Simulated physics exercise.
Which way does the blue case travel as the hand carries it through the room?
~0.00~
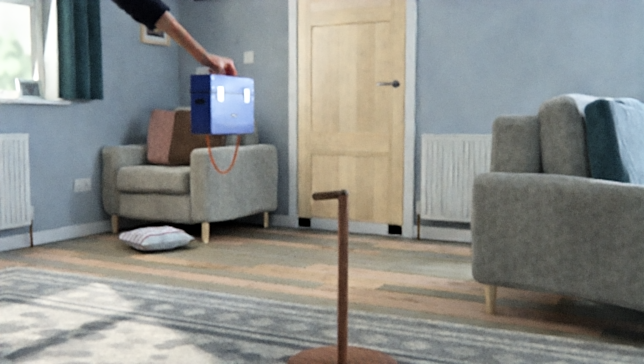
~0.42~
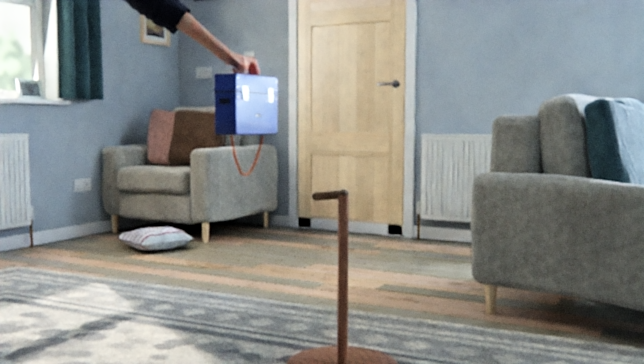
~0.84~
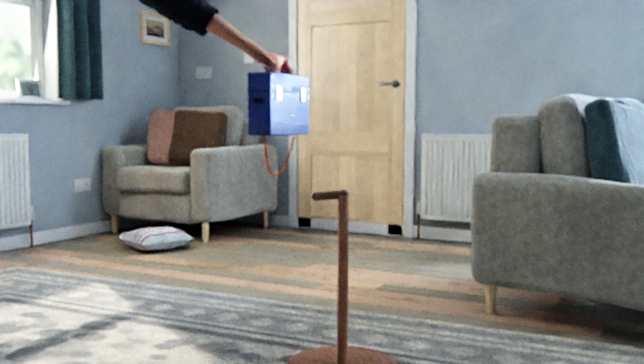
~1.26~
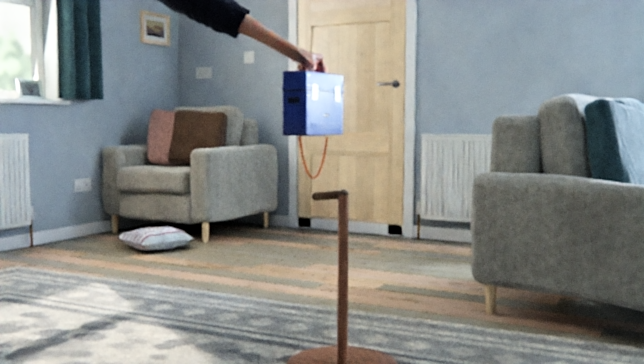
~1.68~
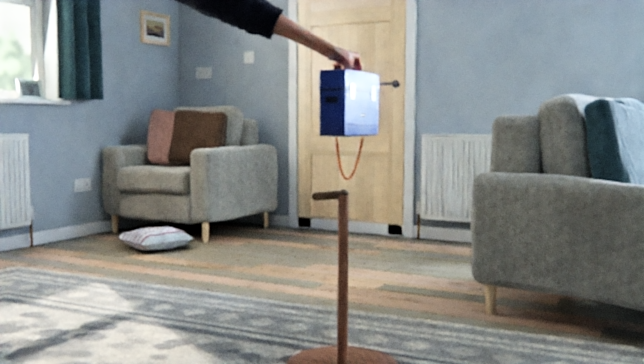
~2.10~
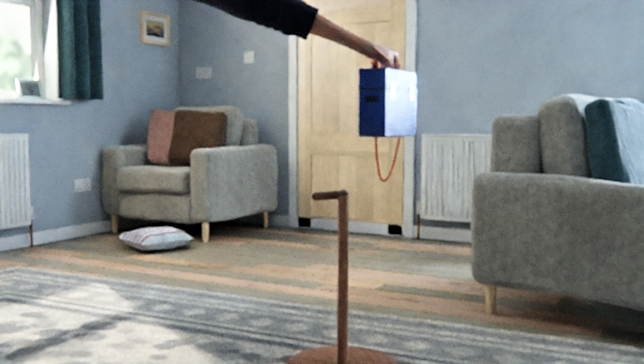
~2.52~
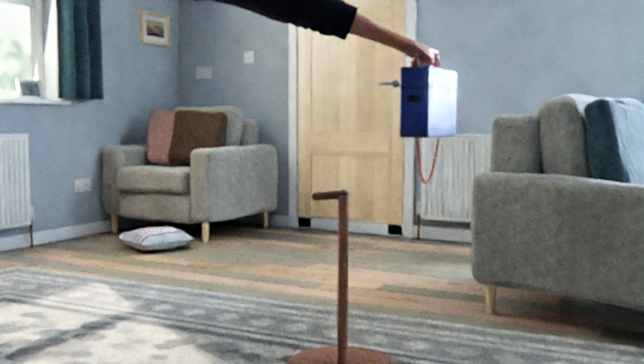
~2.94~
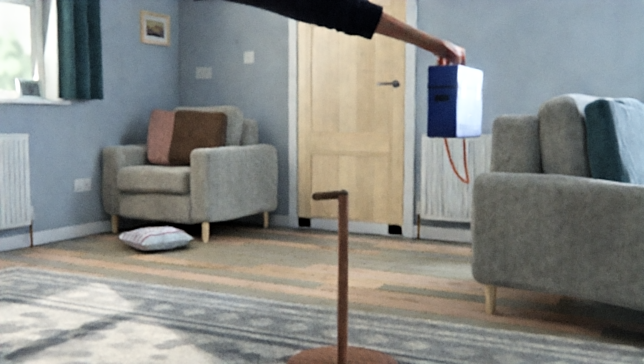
The blue case moves to the right, going over the post and on past it.
In a living room with grey armchairs and a patterned rug, a hand carried a blue case with a reddish loop dangling beneath it to the right, over a brown hooked post, and the case passed by freely, ending up beyond the post.
